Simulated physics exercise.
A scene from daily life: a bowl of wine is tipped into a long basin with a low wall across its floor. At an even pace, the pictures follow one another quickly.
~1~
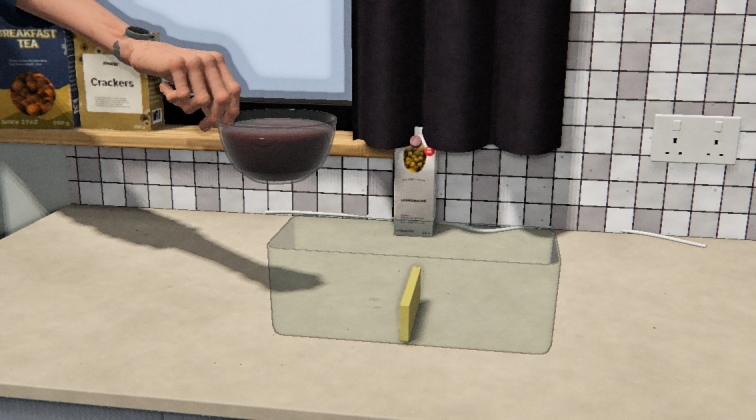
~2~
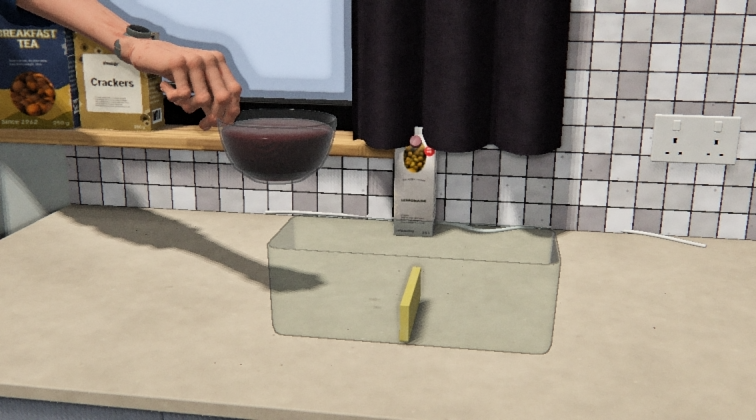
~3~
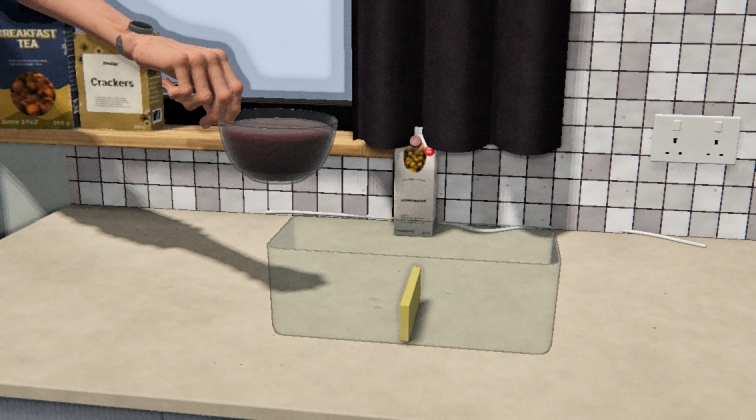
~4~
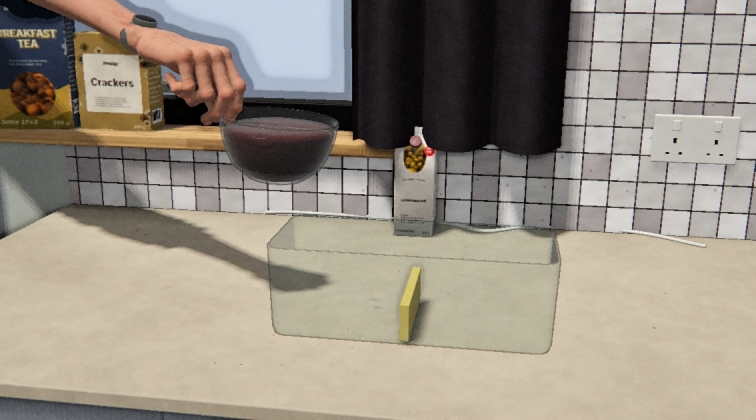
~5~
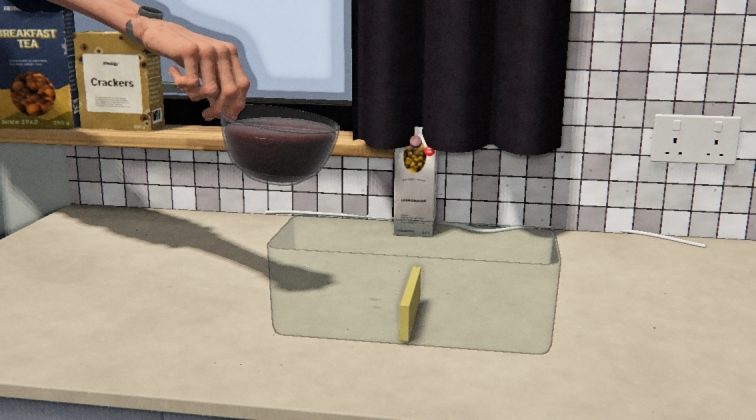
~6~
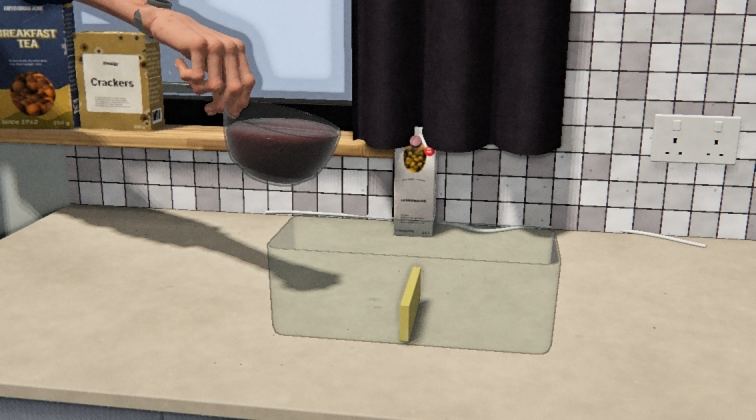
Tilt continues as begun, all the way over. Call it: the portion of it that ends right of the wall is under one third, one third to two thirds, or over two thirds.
Under one third.
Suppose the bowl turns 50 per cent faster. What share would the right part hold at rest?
Something like 10 percent.
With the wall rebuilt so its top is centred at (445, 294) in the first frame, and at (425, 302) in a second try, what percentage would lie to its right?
About 10 % and 20 %.
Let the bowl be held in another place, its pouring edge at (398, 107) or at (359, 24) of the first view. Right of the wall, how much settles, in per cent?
In order, roughly 85 percent and 70 percent.
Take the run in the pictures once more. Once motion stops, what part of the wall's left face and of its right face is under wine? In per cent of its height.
Left: 60 %. Right: 0 %.
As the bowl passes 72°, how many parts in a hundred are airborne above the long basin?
Share in flight: Approx. 35 %.
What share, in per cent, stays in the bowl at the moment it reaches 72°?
45 per cent or so.
A moment on, the bowl is tipped part way and 44 per cent is still to pour, 23 is left of the wall and 0 right of it.
Next, the bowl is tipped right over and 3 per cent is still to pour, 89 is left of the wall and 1 right of it.
Then the bowl is tipped right over and 0 per cent is still to pour, 95 is left of the wall and 4 right of it.
Later the bowl is tipped right over and 0 per cent is still to pour, 95 is left of the wall and 4 right of it.
Finally, 95 per cent lies left of the wall, 4 right of it and 1 outside.
